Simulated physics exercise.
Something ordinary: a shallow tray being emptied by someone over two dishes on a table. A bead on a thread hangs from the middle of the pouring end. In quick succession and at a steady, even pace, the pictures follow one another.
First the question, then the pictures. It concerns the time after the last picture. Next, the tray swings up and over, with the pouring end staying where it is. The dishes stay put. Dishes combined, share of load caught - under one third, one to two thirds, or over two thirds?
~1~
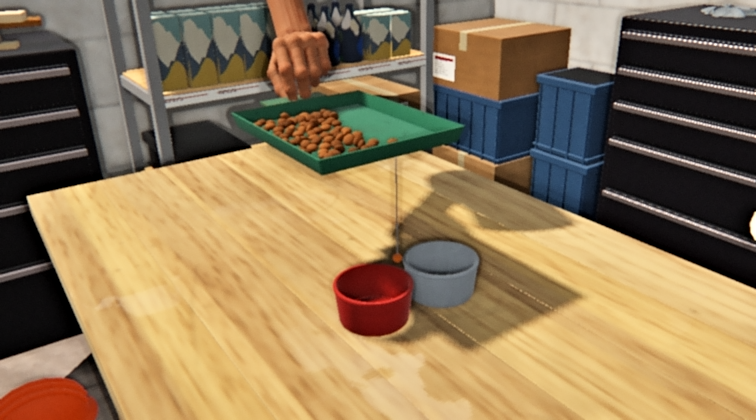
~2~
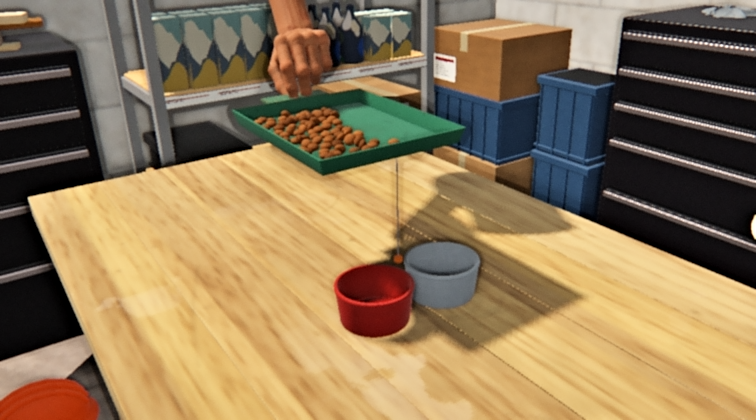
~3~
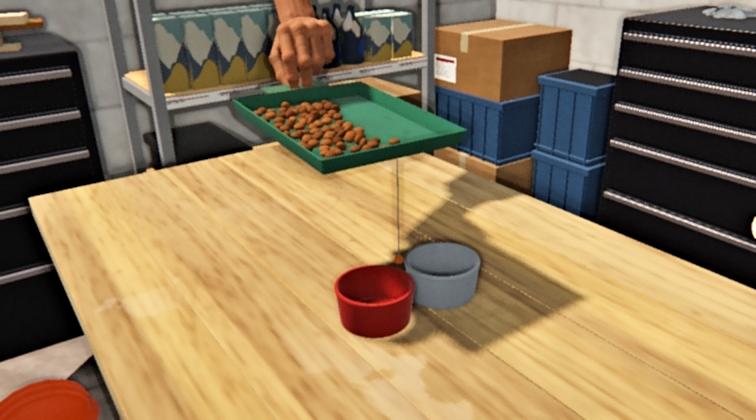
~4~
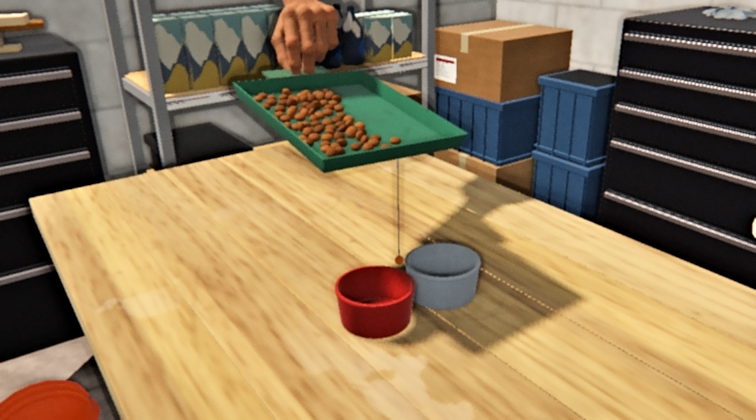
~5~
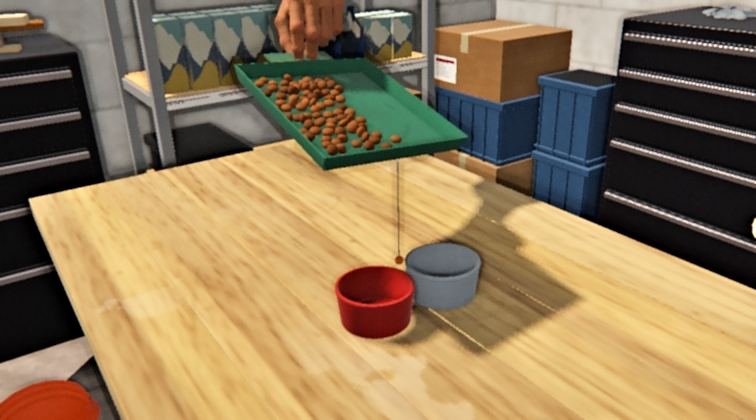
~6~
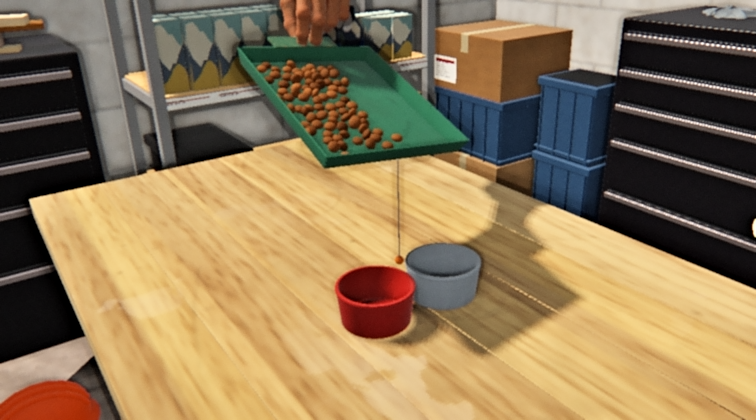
Counting both dishes, they collect a third to two thirds of the pieces.
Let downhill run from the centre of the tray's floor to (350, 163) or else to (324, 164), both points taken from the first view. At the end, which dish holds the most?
The first tilt favours the left-side dish and the second favours the left-side dish.
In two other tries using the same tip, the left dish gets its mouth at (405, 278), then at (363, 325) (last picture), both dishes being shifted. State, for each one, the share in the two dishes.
Trial 1 around 70 percent, trial 2 around 30 percent.
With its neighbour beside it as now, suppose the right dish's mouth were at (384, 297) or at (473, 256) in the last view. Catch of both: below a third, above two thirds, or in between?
Try one: Under a third; try two: Beyond two thirds.
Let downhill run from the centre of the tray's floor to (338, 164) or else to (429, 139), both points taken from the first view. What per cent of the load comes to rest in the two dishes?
Lab note: Try one about 30 %, try two 70 %.
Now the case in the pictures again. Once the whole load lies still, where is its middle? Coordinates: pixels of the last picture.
The centre comes to rest near (464, 305).
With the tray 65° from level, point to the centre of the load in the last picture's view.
Its middle sits at about pixel (408, 136).
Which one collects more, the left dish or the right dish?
The winner is the dish on the right.
Soon after the last picture, tray tipped steeply; nearly all on the tray; a stray few in the air.
A little later, tray tipped past a quarter turn; about a quarter on the tray; a small part in the right dish; about a quarter outside both; about a quarter in the air.
Later still, tray tipped past a quarter turn; about half in the right dish; about half outside both.
At rest, tray tipped past a quarter turn; none in the left dish; about half in the right dish; about half outside both.
